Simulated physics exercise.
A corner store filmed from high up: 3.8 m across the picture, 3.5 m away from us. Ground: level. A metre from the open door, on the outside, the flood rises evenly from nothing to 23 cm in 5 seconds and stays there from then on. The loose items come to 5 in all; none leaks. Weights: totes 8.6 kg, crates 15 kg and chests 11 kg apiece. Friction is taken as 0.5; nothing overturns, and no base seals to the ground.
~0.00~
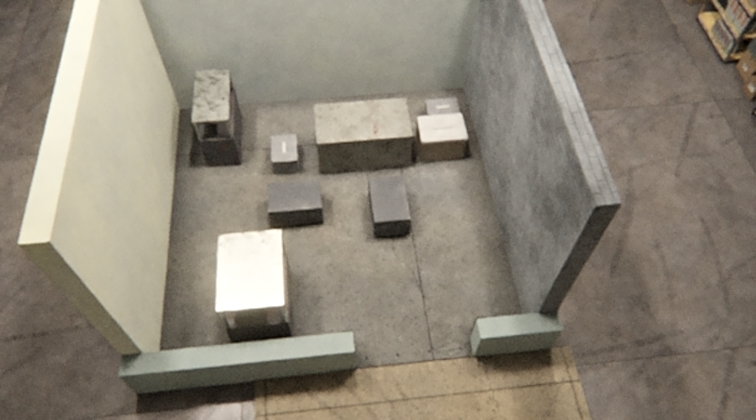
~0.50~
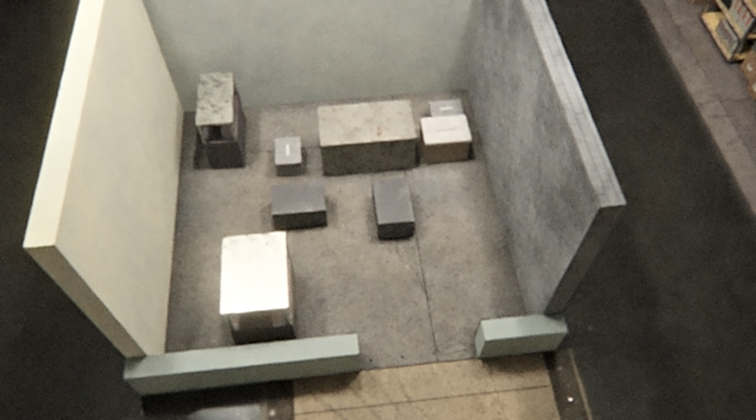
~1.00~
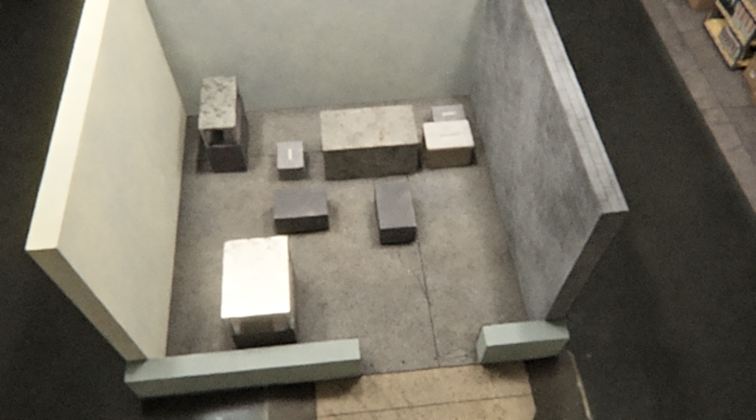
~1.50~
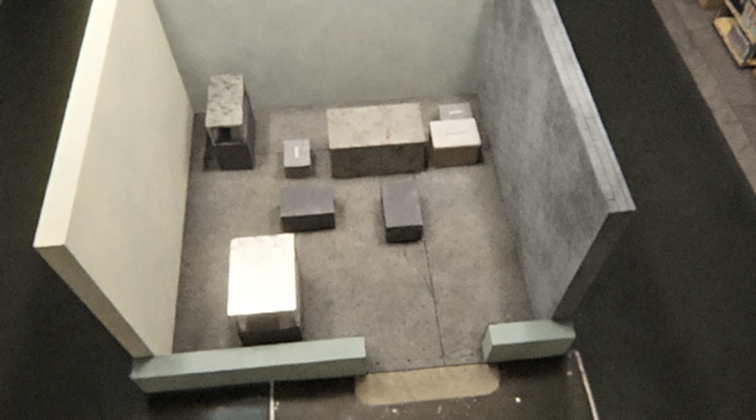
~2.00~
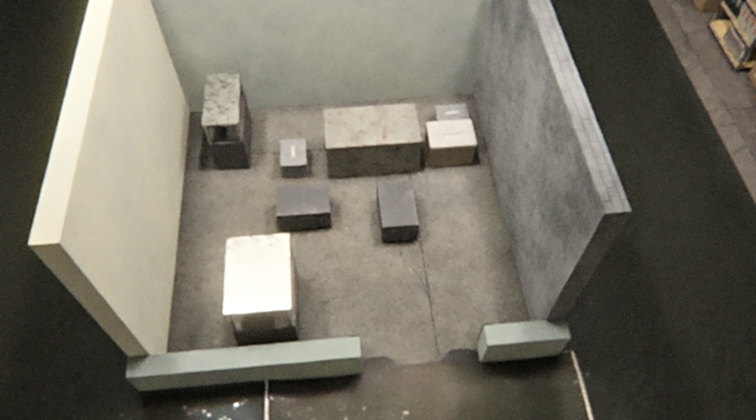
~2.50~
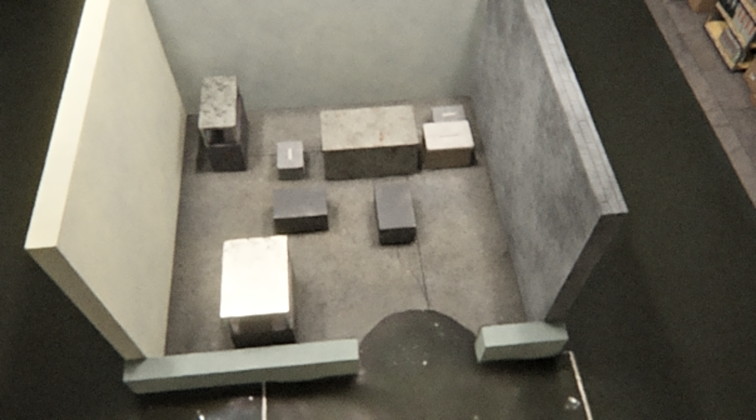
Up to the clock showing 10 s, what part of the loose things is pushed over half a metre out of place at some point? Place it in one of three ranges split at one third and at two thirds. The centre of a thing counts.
Two thirds plus.
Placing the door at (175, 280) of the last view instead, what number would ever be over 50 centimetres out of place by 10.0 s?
Then it comes to 3 of them.
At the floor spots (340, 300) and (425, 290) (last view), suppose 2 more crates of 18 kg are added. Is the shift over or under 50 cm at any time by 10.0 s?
In turn: Within the mark, beyond the mark.
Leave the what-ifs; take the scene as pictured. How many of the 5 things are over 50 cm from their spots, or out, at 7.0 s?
The count is 1.
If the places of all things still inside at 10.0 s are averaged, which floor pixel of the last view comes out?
Mean position approx. (281, 172).
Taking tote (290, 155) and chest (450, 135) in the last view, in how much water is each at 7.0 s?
First about 4 cm, second about 10 cm.
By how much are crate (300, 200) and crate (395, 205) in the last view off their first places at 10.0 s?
Respectively 120 and 60 cm.
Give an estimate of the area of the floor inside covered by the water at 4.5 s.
4.5 m2.
After 3.5 s 0 of 5 are over 50 cm from their spots; 0 afloat.
After 4.5 s 0 of 5 are over 50 cm from their spots; 0 afloat.
After 7.0 s 1 of 5 are over 50 cm from their spots; 3 afloat.
After 10.0 s 5 of 5 are over 50 cm from their spots, and 5 have been at some point; 5 afloat.
